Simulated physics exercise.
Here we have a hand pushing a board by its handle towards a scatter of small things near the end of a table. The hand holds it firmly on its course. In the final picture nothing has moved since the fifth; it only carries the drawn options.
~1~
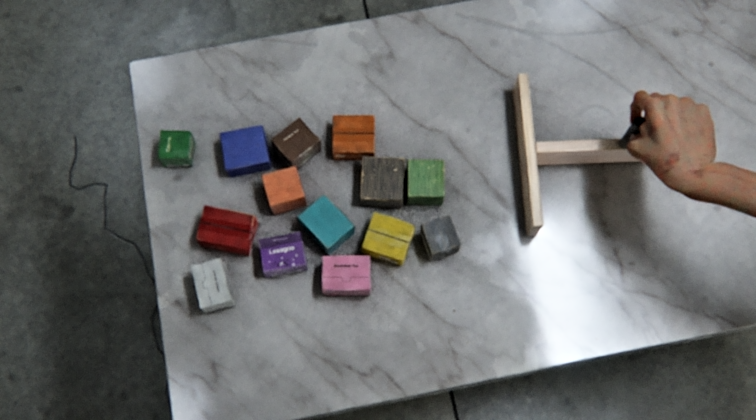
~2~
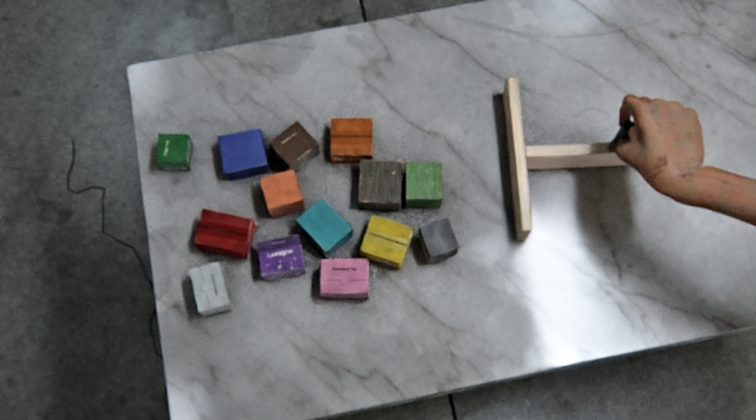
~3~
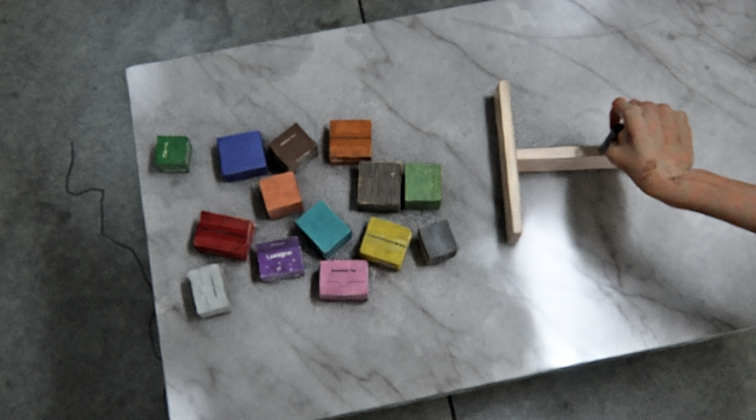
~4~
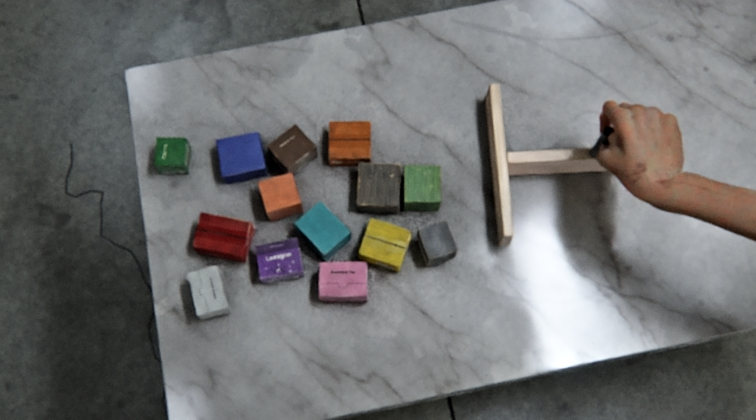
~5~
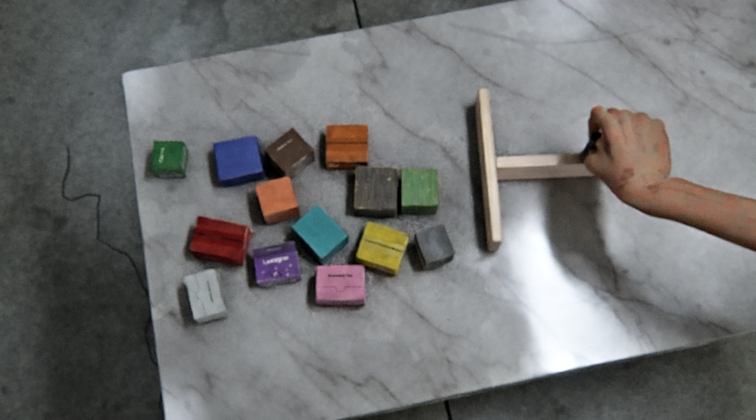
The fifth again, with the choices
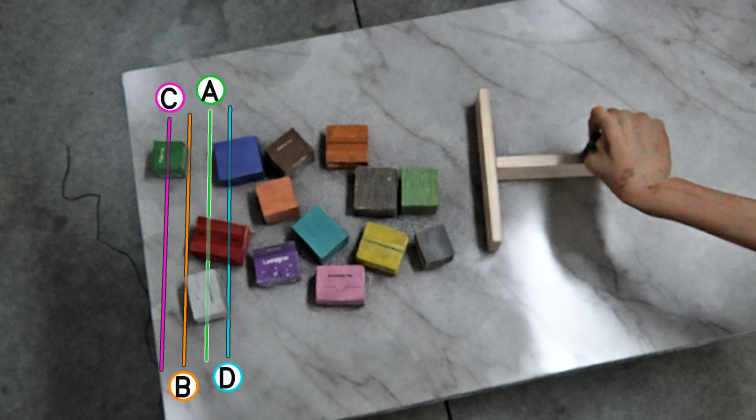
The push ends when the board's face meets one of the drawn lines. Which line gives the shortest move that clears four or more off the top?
At least to D.
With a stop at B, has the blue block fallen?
By then, yes.
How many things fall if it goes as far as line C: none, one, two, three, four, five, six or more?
By then, six or more.
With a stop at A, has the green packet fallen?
Yes.
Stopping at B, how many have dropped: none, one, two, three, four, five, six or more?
In all, six or more.
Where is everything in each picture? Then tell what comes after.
In the first picture, yellow box (389, 239); black block (383, 182); pink packet (347, 275).
In the second picture, board (520, 151); turquoise block (324, 228).
In the third picture, board (510, 154); grey box (437, 243).
In the fourth picture, board (501, 157); brown packet (293, 151).
In the fifth picture, board (491, 162); orange box (347, 148); red box (221, 241); blue block (239, 162).
On the marked copy, A at (208, 230); B at (187, 234); C at (166, 238); D at (229, 226).
Taking D. A third of the way, board (397, 181); pink packet (338, 291); purple packet (266, 267).
Two thirds of the way, board (301, 200); red box (163, 239); white packet (179, 329).
When it is over, board (228, 214); green packet over the edge; red box over the edge; six fallen.
As for the rest, A drops six, but is farther than needed; B drops nine, but is farther than needed; C drops ten, but is farther than needed.
